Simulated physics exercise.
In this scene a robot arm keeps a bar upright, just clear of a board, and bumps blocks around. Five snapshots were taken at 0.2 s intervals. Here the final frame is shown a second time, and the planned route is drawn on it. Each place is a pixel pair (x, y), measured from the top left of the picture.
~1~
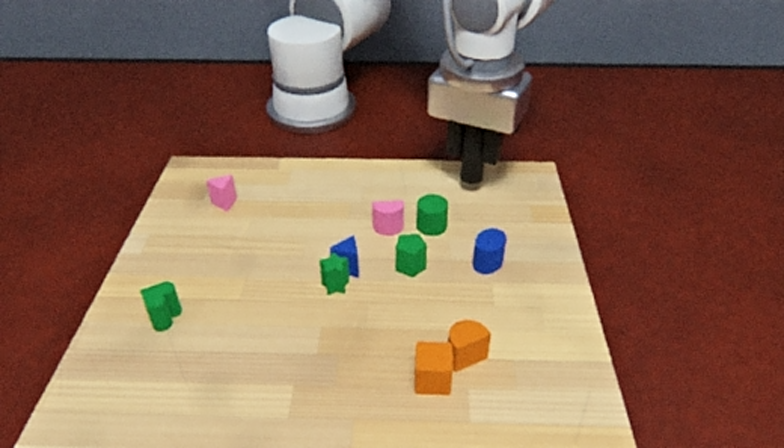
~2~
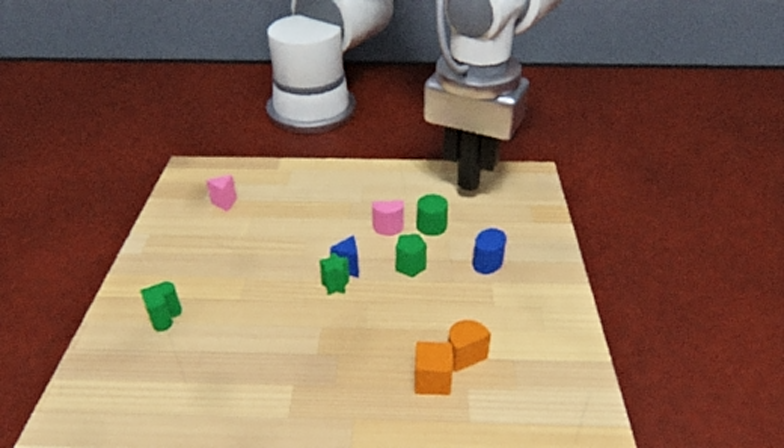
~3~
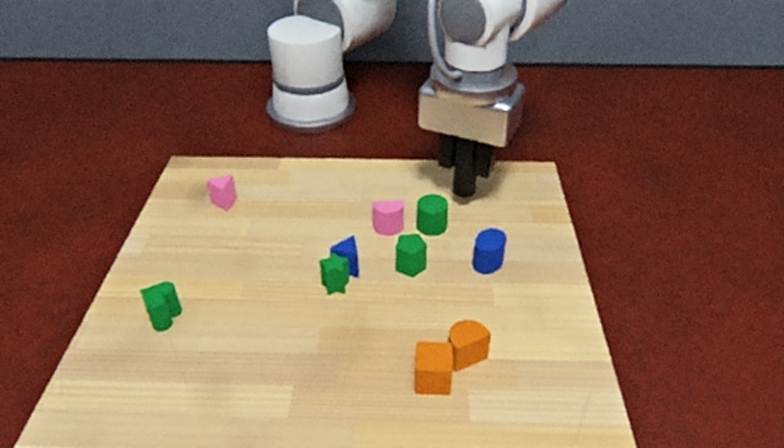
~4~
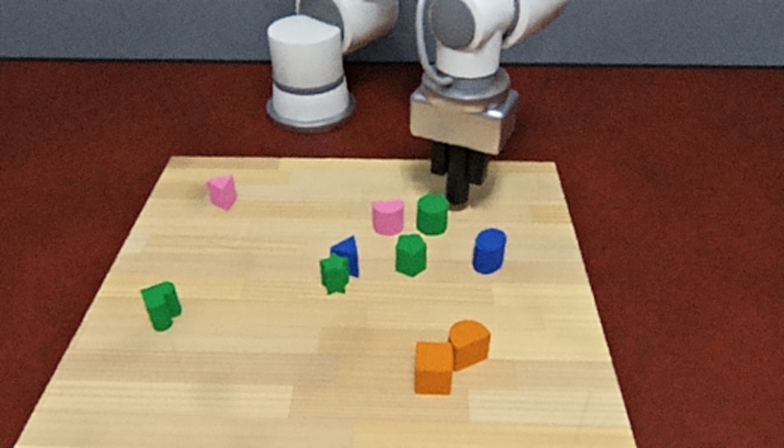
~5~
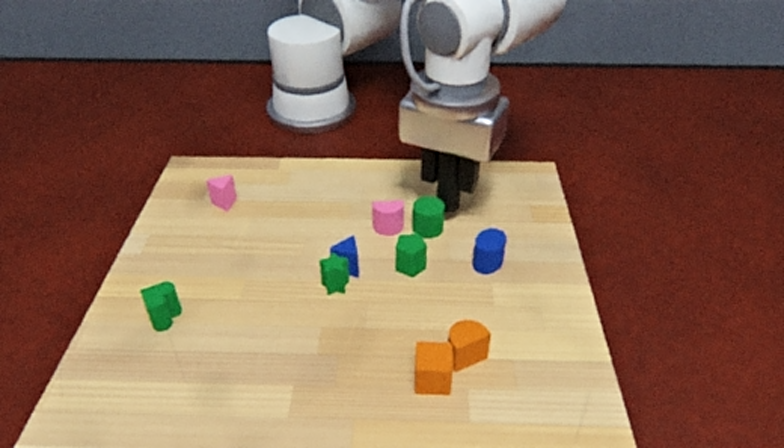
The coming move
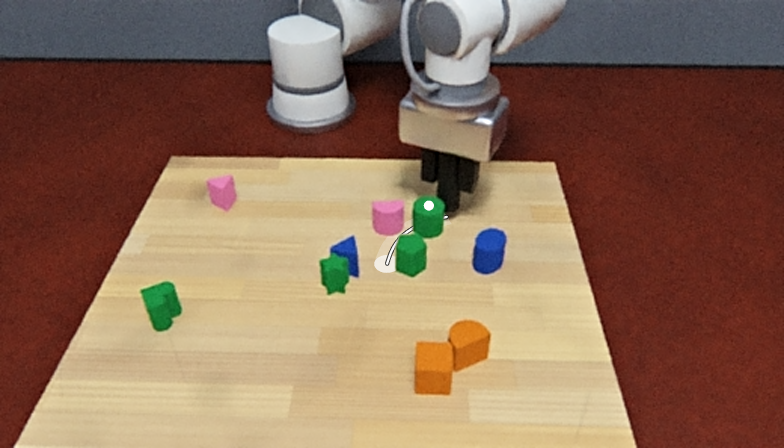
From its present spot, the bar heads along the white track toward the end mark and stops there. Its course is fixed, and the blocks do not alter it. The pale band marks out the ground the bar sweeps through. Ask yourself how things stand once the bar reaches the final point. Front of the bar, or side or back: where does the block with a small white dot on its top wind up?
Kept ahead.
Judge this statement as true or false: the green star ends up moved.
False
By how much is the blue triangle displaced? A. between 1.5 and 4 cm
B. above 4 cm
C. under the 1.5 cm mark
The answer is C.
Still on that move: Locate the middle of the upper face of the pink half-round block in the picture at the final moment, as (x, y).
My best guess is (370, 211).
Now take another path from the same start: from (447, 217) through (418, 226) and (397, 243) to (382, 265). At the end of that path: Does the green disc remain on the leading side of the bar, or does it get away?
The bar still drives it.
The drawn path runs from (447, 217) through (418, 226) and (397, 242) to (387, 264); the dot is on the green disc.
What follows on the original path. One third of the way, bar at (418, 214); pink half-round block at (382, 207), turned 20° clockwise; green disc at (406, 219).
Two thirds of the way, bar at (397, 230); pink half-round block at (370, 211), turned 60° clockwise; green pentagon at (410, 252), turned 50° anticlockwise; green disc at (388, 237).
At the end, bar at (387, 252); green star not moved; blue triangle not moved; pink half-round block at (370, 211), turned 70° clockwise; green pentagon at (411, 255), turned 60° anticlockwise; green disc at (375, 259).
